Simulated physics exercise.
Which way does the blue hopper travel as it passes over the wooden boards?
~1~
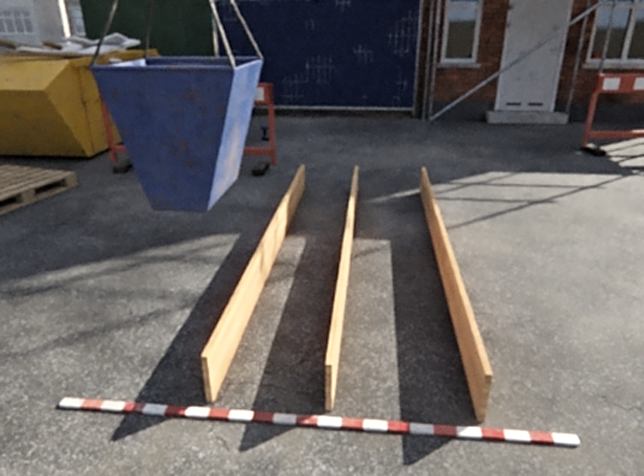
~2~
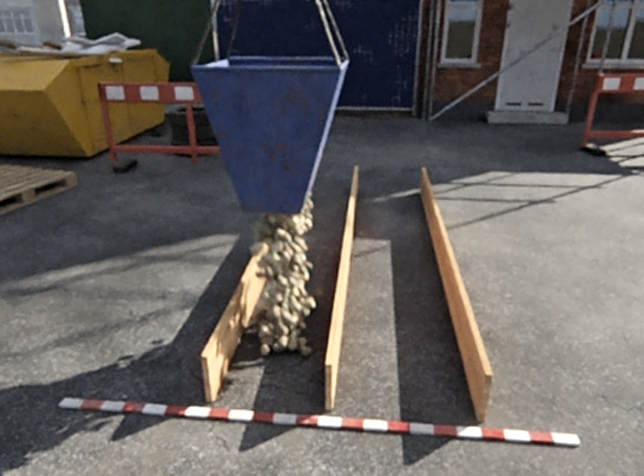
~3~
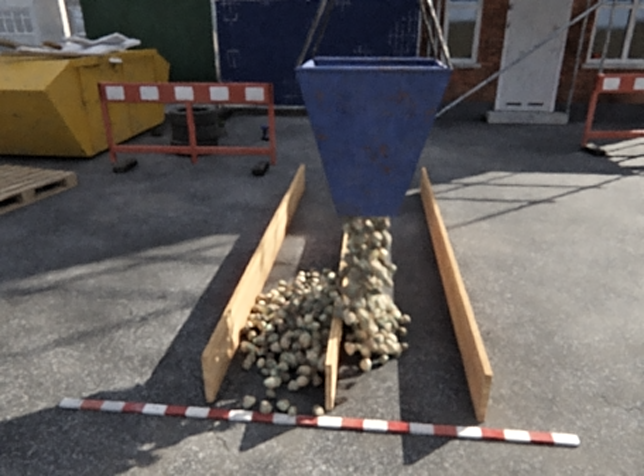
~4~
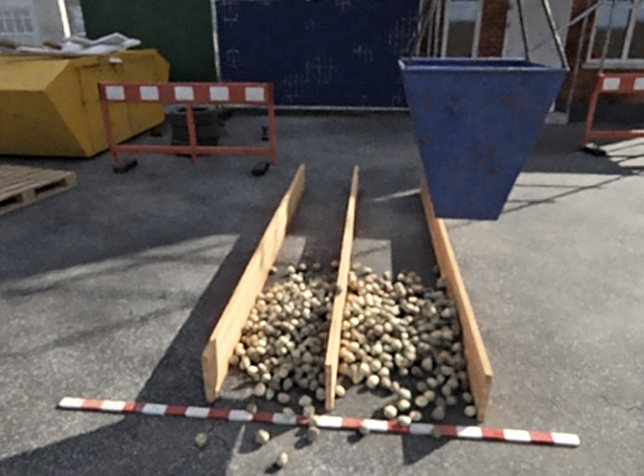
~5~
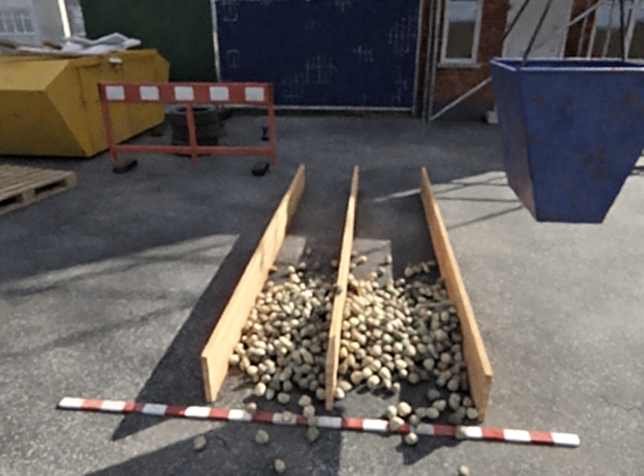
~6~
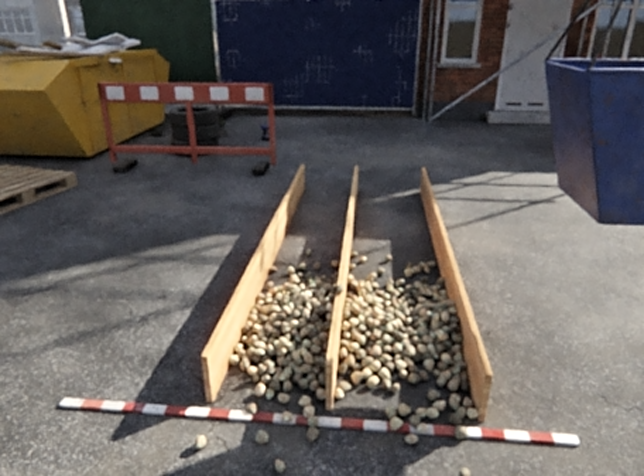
The blue hopper travels to the right, going from above the left side of the boards toward the right edge of the view.
